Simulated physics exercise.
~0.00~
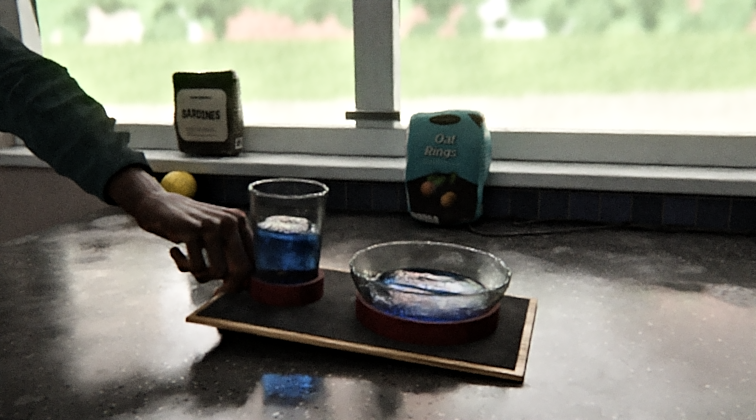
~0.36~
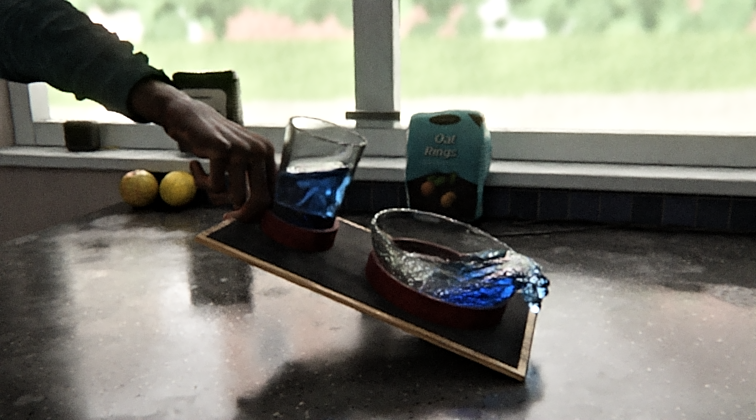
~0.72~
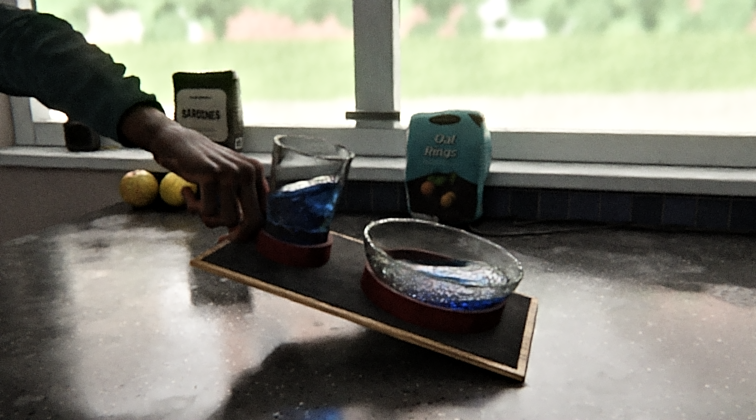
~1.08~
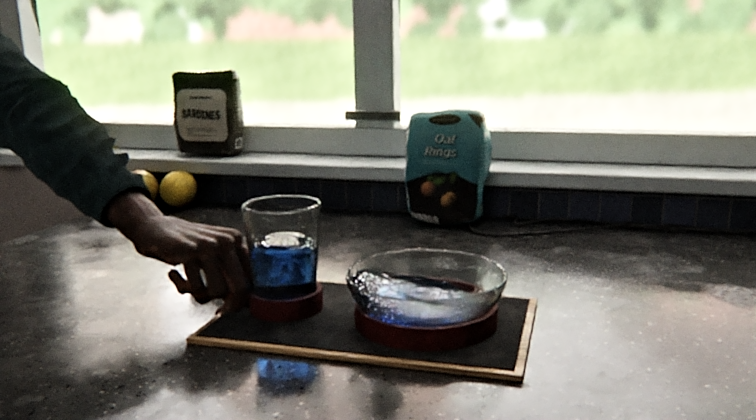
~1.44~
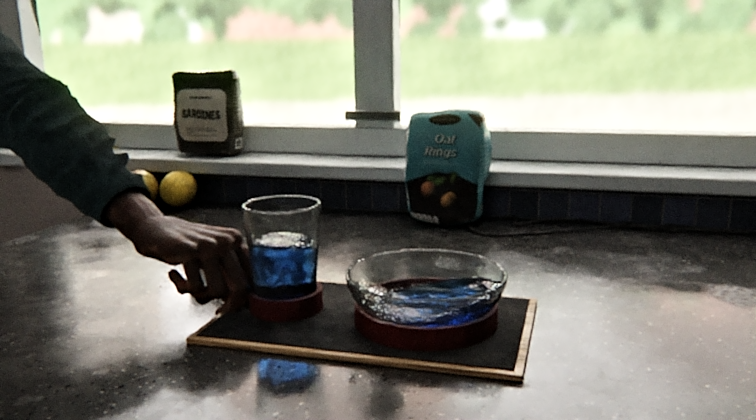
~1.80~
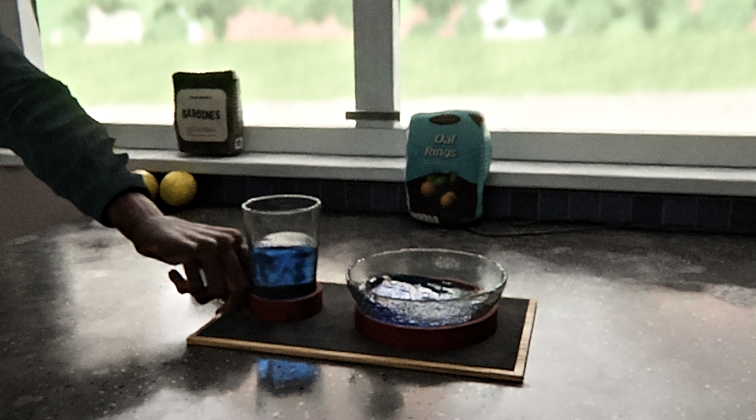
We see a hand tilt up the left edge of a tray holding a tumbler and a round bowl of blue water; water splashes over the bowl's right rim before the tray is lowered flat, and the water settles with the tumbler unspilled.
